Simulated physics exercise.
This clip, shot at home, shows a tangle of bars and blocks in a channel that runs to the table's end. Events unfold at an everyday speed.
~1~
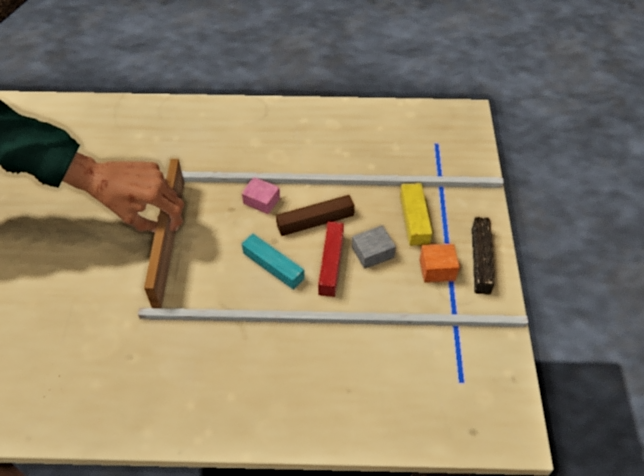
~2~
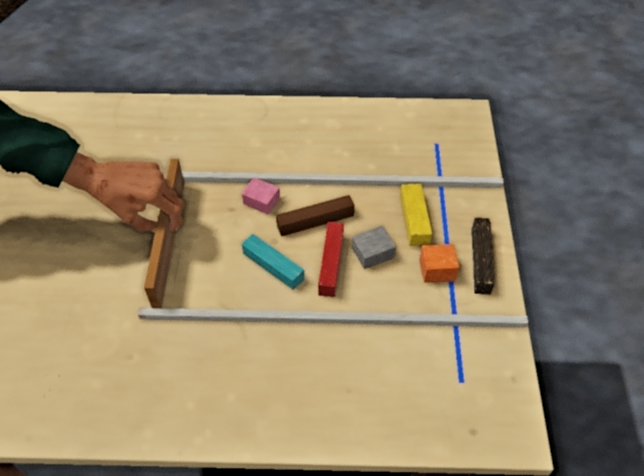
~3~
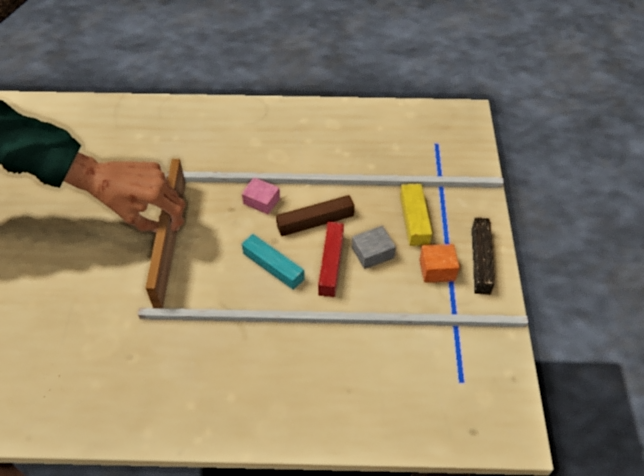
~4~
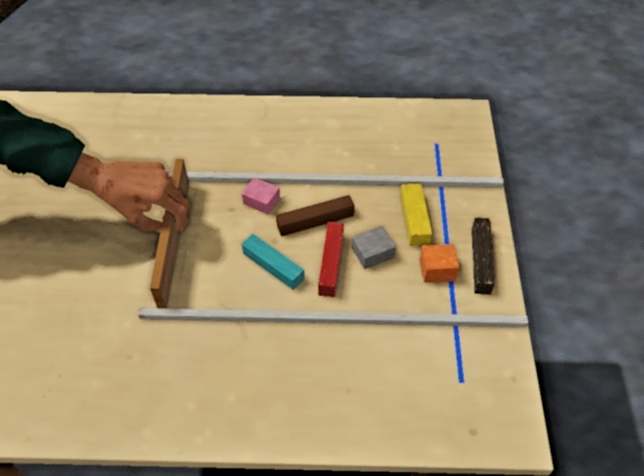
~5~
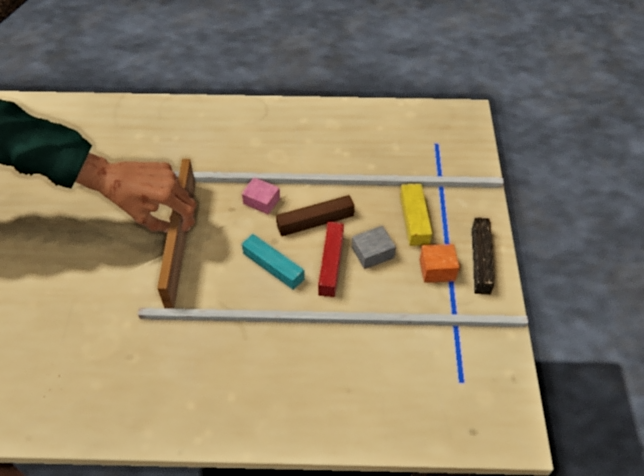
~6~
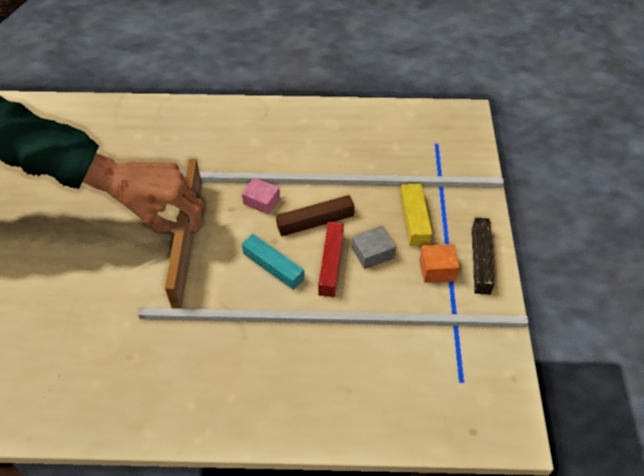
A hand slides a wooden board slightly right toward scattered colored blocks that stay still.
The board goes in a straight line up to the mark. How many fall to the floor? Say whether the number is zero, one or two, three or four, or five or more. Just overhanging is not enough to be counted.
The number is one or two.
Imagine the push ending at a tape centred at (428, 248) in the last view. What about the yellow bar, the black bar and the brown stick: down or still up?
One by one: The yellow bar holds its spot, the black bar topples, the brown stick holds its spot.
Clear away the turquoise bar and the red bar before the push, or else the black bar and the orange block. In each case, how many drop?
The number is 1 for the first case and 0 for the second.
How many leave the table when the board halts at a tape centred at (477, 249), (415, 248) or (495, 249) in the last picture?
Taken one after another, the numbers are 4, 1 and 6.
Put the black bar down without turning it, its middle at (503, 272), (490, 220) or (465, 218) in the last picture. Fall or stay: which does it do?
Per position, it does not stay / does not stay / does not stay.
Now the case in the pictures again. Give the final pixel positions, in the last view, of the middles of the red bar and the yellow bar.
Final spots - red bar (477, 264), yellow bar (503, 217).
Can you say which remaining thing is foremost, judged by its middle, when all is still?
Yellow bar.
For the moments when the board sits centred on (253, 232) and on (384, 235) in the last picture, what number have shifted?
Counts: 2 and 8.
A little later, none off yet; black bar at rest near (483, 255); orange block at rest near (439, 263); yellow bar at rest near (416, 214).
When it is over, the number that fall off is one or two; down, orange block and black bar.
